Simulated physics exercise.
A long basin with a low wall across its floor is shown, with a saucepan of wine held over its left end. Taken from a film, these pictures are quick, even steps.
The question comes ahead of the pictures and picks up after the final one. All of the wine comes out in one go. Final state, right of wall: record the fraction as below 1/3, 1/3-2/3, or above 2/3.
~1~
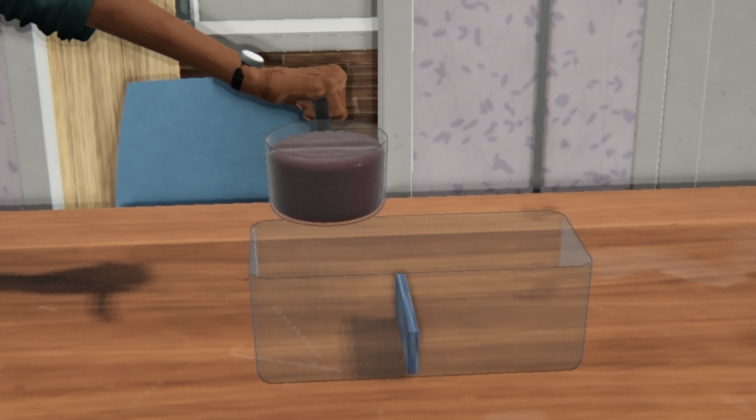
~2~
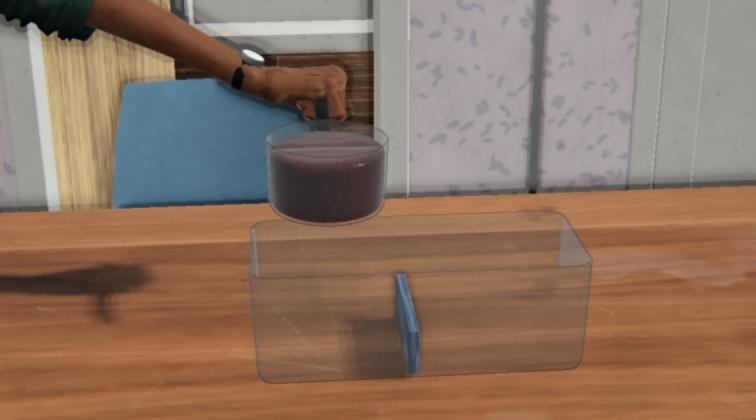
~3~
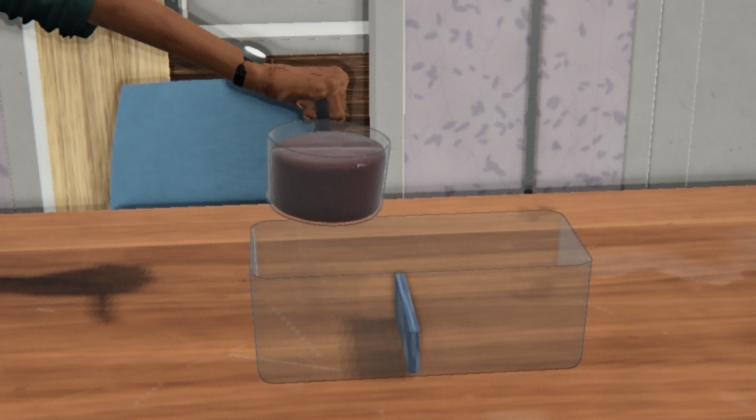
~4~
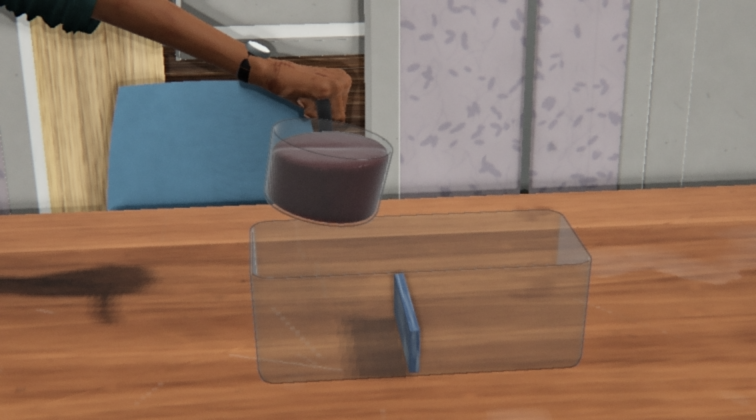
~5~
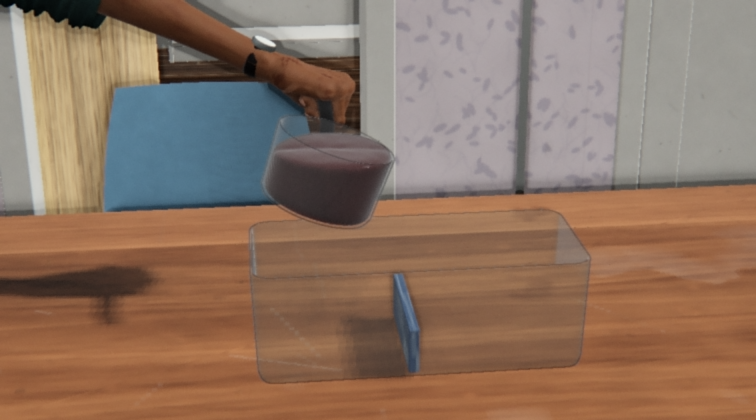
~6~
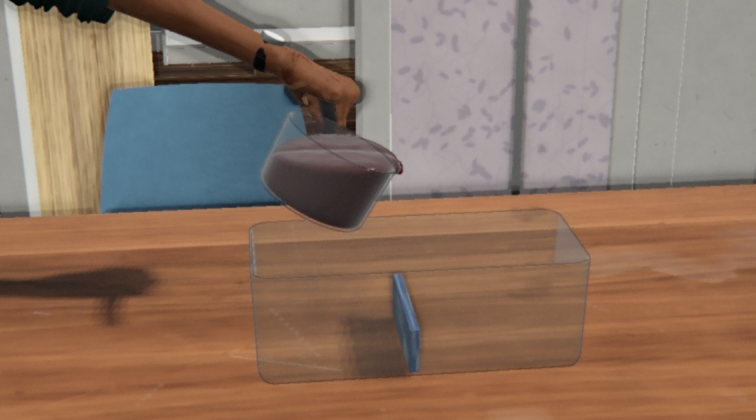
Recorded: Above 2/3.
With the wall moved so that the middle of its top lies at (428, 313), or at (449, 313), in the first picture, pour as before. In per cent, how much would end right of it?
First try: Roughly 65 per cent; second try: 35 per cent.
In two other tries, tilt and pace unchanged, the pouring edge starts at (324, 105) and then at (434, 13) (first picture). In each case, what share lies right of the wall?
It would come to near 20 per cent, and then near 95 per cent.
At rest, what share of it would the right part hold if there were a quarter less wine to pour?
Roughly 85 in a hundred.
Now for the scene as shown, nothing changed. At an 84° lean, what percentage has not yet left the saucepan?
40 per cent, roughly.
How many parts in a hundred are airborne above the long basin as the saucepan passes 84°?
That works out near 25 percent.
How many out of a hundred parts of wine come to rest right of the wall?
Roughly 90 %.
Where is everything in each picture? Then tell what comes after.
Tilt 0°; pouring edge (386, 138); surface from (268, 149) to (384, 145); the long basin's rim runs from (251, 250) to (578, 238); the wall's top is at (407, 303), in the first frame.
Tilt 1°; pouring edge (387, 139); surface from (269, 149) to (384, 146), in the second frame.
Tilt 5°; pouring edge (389, 143); surface from (270, 148) to (386, 147), in the third frame.
Tilt 11°; pouring edge (391, 149); surface from (271, 148) to (388, 148), in the fourth frame.
Tilt 19°; pouring edge (393, 158); surface from (271, 151) to (392, 151), in the fifth frame.
Tilt 29°; pouring edge (394, 169); surface from (269, 155) to (392, 159); 3 per cent is over the edge, in the sixth frame.
A moment on, the saucepan is tipped on its side and 42 per cent is still to pour, 0 is left of the wall and 33 right of it.
Next, the saucepan is tipped on its side and 11 per cent is still to pour, 7 is left of the wall and 77 right of it.
Then the saucepan is tipped on its side and 3 per cent is still to pour, 8 is left of the wall and 88 right of it.
Later the saucepan is tipped on its side and 1 per cent is still to pour, 10 is left of the wall and 89 right of it.
In the end 10 per cent lies left of the wall, 89 right of it and 0 outside.
